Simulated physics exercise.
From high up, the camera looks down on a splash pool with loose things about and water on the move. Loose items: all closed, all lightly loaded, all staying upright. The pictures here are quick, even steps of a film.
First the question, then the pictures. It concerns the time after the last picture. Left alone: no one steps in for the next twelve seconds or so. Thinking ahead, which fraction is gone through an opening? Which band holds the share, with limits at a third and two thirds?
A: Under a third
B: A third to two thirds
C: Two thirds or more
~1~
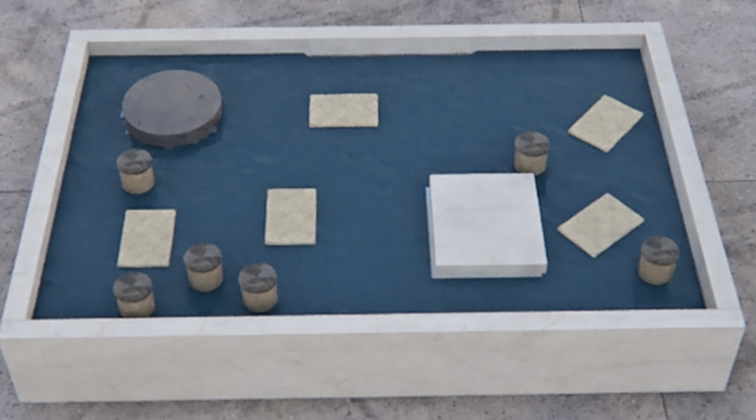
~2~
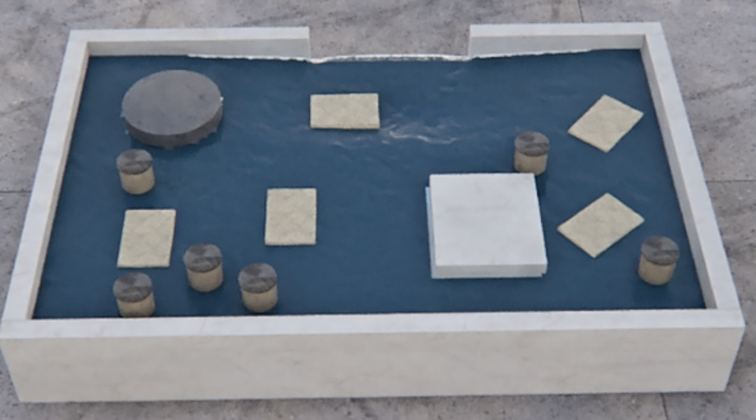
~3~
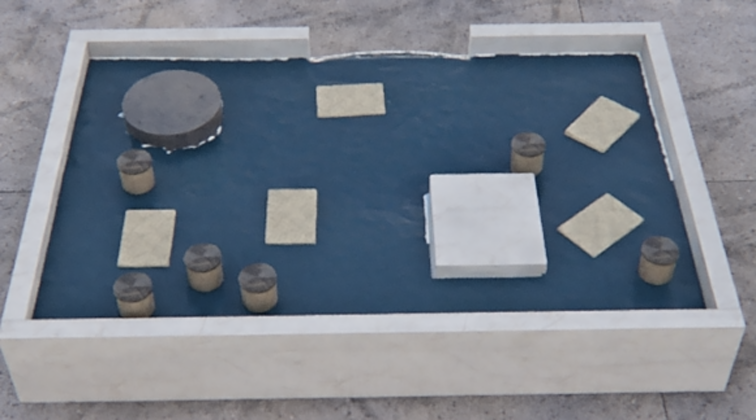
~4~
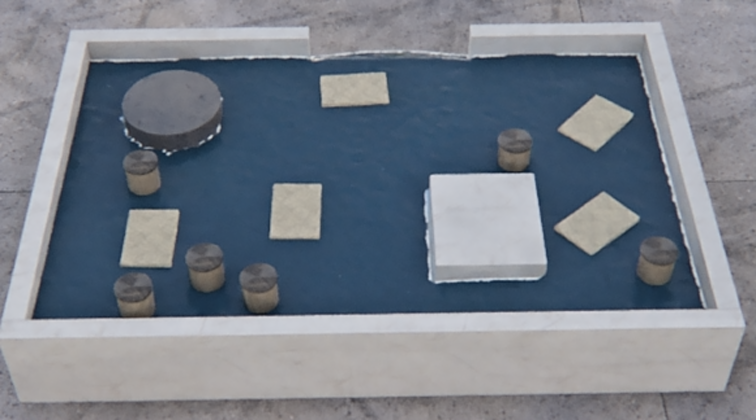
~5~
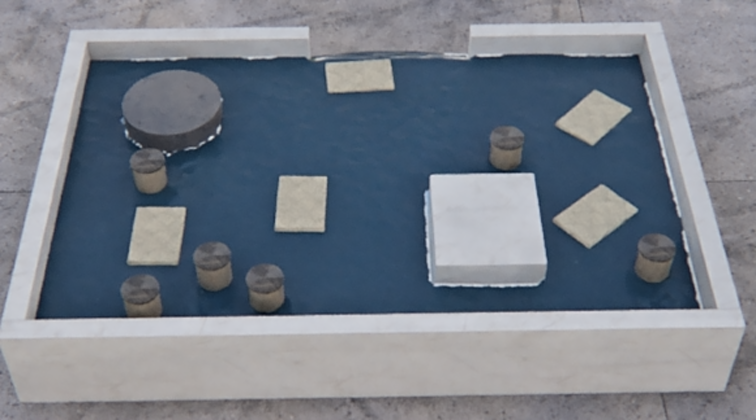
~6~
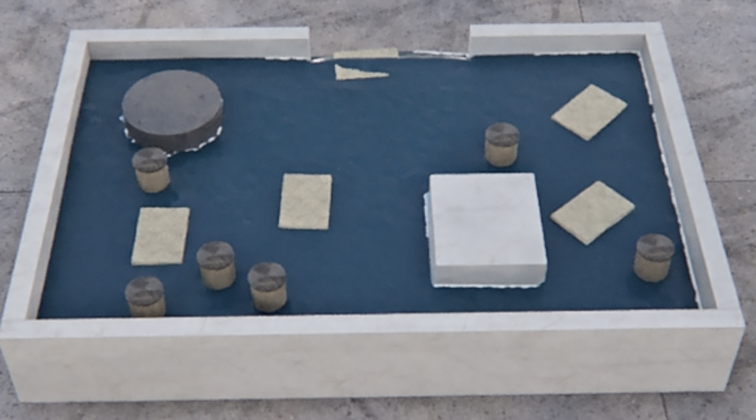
Under a third.
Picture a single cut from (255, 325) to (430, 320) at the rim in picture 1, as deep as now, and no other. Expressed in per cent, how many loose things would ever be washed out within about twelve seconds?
About 30 %.
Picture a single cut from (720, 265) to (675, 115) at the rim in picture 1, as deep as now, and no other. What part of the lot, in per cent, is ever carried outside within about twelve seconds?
Close to 30 percent, more or less.
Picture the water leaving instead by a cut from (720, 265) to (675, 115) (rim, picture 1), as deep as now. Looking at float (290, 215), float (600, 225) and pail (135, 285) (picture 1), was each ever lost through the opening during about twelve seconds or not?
Each in turn: Never leaves, exits, never leaves.
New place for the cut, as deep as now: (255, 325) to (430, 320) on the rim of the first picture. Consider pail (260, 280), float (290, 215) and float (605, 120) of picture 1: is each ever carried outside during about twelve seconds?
Okay, one after another: Departs, then departs, then never departs.
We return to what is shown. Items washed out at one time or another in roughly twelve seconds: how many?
The answer is 1.
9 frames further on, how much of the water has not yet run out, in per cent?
Around 76 in a hundred.
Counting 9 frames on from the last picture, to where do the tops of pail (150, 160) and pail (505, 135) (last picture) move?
Approximately (175, 160), then (476, 139).
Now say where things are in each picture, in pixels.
In the first frame, a float at (344, 109), afloat; a pail at (532, 143), afloat; 0 of 11 have shifted.
In the second frame, a float at (345, 109), afloat; a pail at (532, 143) floats; 0 of 11 have shifted.
In the third frame, a float at (351, 99) floats, close to its start; a pail at (529, 144) floats; 1 of 11 have shifted.
In the fourth frame, a float at (354, 88), afloat, close to its start; a pail at (515, 140), afloat, close to its start; 4 of 11 have shifted.
In the fifth frame, a float at (360, 75) floats, a stride from its start; a pail at (507, 137) floats, close to its start; 9 of 11 have shifted.
In the sixth frame, a float at (367, 63), afloat, a stride from its start; a pail at (503, 134) floats, close to its start; 11 of 11 have shifted.
A moment on, 1 of 11 are out; 10 afloat.
Next, 1 of 11 are out; 10 afloat.
Later, 1 of 11 are out; 10 afloat.
In the end, 1 of 11 are out; 10 afloat.
